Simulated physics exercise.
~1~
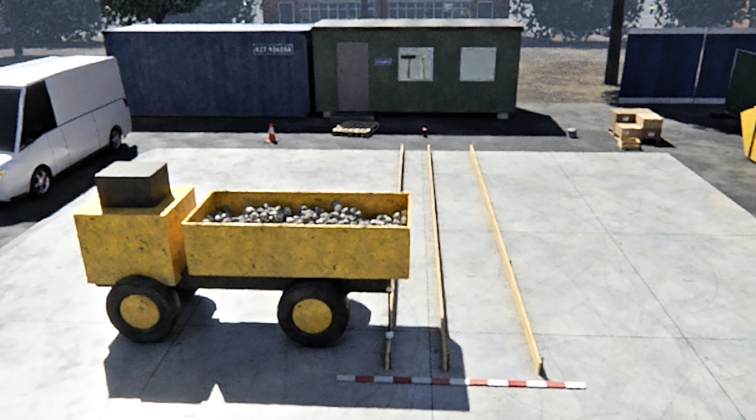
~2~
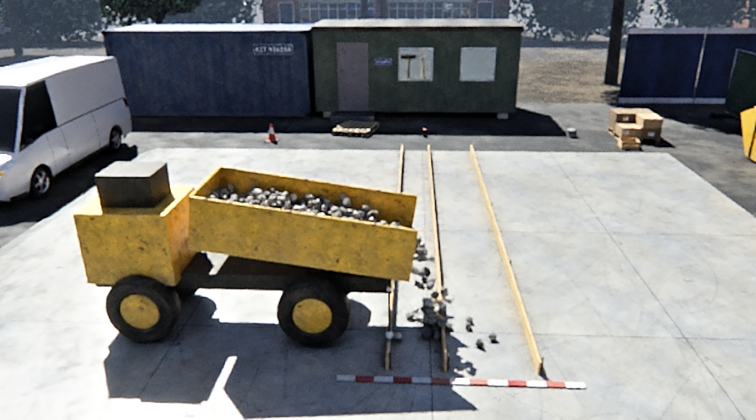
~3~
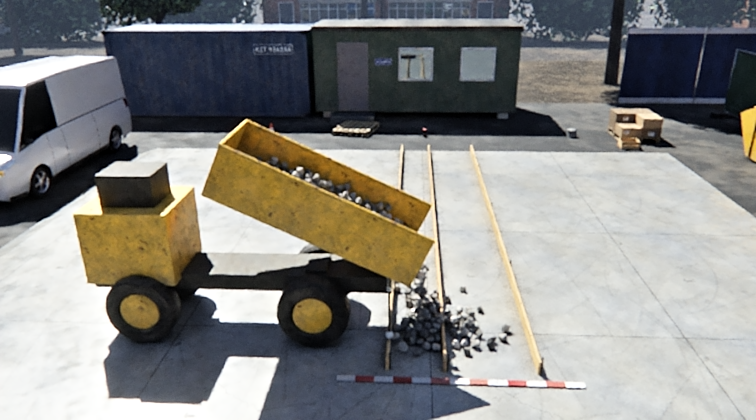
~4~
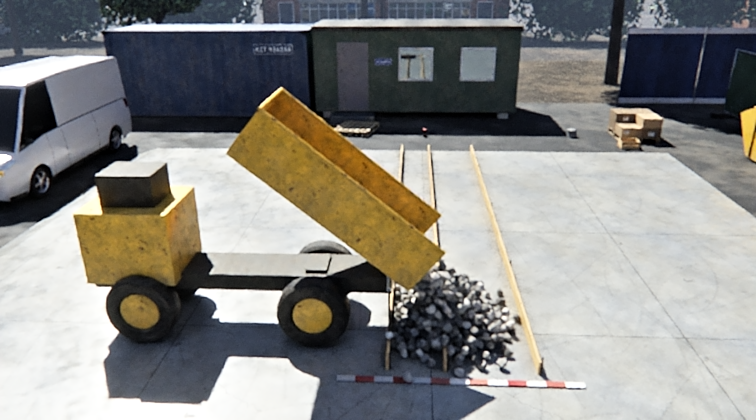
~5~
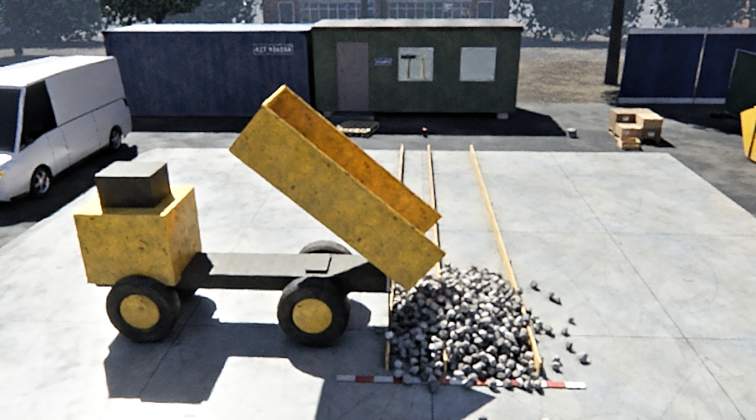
A yellow dump truck tipped up its open bed in a paved yard, and grey stones slid out over the wooden planks, building into a pile that spread to the right, with a few stones scattered beyond the last plank.
